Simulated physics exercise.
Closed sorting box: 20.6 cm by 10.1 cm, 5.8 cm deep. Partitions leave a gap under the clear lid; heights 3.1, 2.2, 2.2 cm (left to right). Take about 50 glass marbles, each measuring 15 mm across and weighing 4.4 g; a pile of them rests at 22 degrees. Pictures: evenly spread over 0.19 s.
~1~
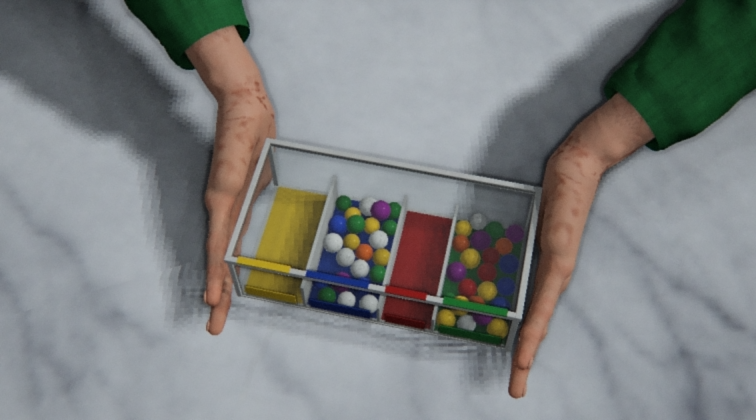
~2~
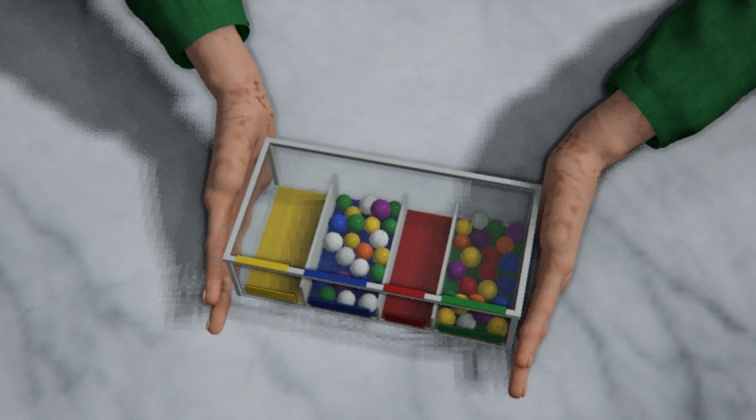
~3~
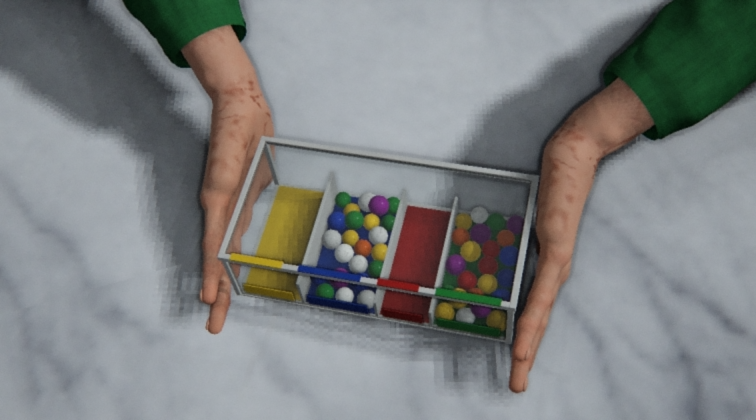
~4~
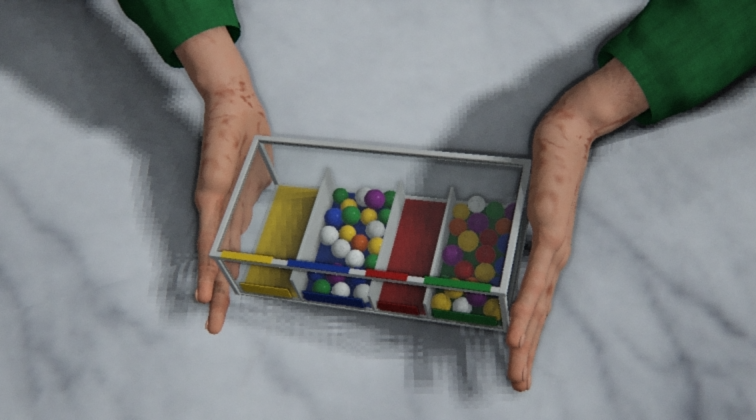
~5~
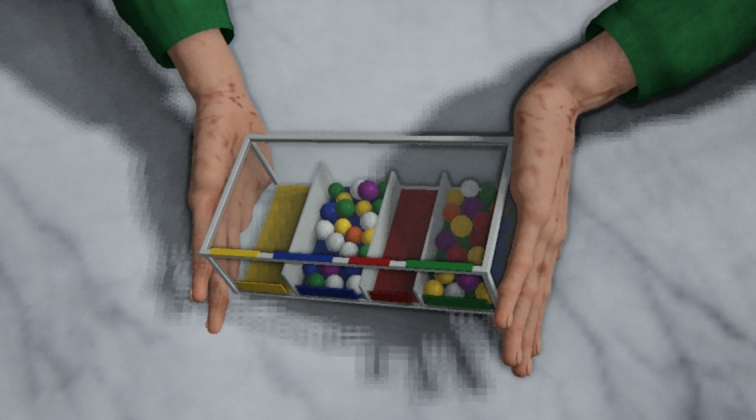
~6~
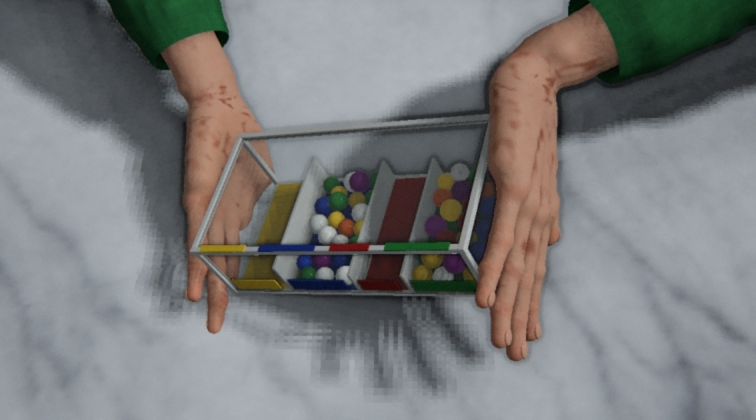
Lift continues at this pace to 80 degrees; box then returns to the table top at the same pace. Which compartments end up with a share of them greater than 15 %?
Red: Not greater. Blue: Greater. Green: Not greater. Yellow: Greater.
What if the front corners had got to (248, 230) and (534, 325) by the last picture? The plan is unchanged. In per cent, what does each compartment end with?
Red = 5 %; blue = 35 %; green = 65 %; yellow = 0 %.
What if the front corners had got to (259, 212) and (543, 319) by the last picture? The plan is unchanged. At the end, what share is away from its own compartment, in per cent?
Then around 30 percent would end up out of place.
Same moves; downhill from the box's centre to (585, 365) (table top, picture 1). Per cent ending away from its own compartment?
About 40 per cent.
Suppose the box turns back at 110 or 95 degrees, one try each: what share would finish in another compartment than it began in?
90 and 85 %.
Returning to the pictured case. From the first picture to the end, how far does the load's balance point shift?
About 7.0 cm.
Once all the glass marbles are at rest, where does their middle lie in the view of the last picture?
Around (334, 238).
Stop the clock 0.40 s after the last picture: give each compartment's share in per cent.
Red 15; blue 50; green 30; yellow 0.
Then, 0.40 s after the last picture, tilt 78 degrees; red 15 %, blue 50 %, green 30 %.
Then, 0.67 s after the last picture, tilt 31 degrees; red 5 %, blue 55 %, yellow 40 %.
Then, 1.04 s after the last picture, tilt 0 degrees; red 5 %, blue 50 %, yellow 40 %.
In the end, red 5 %, blue 50 %, green 0 %, yellow 40 %.
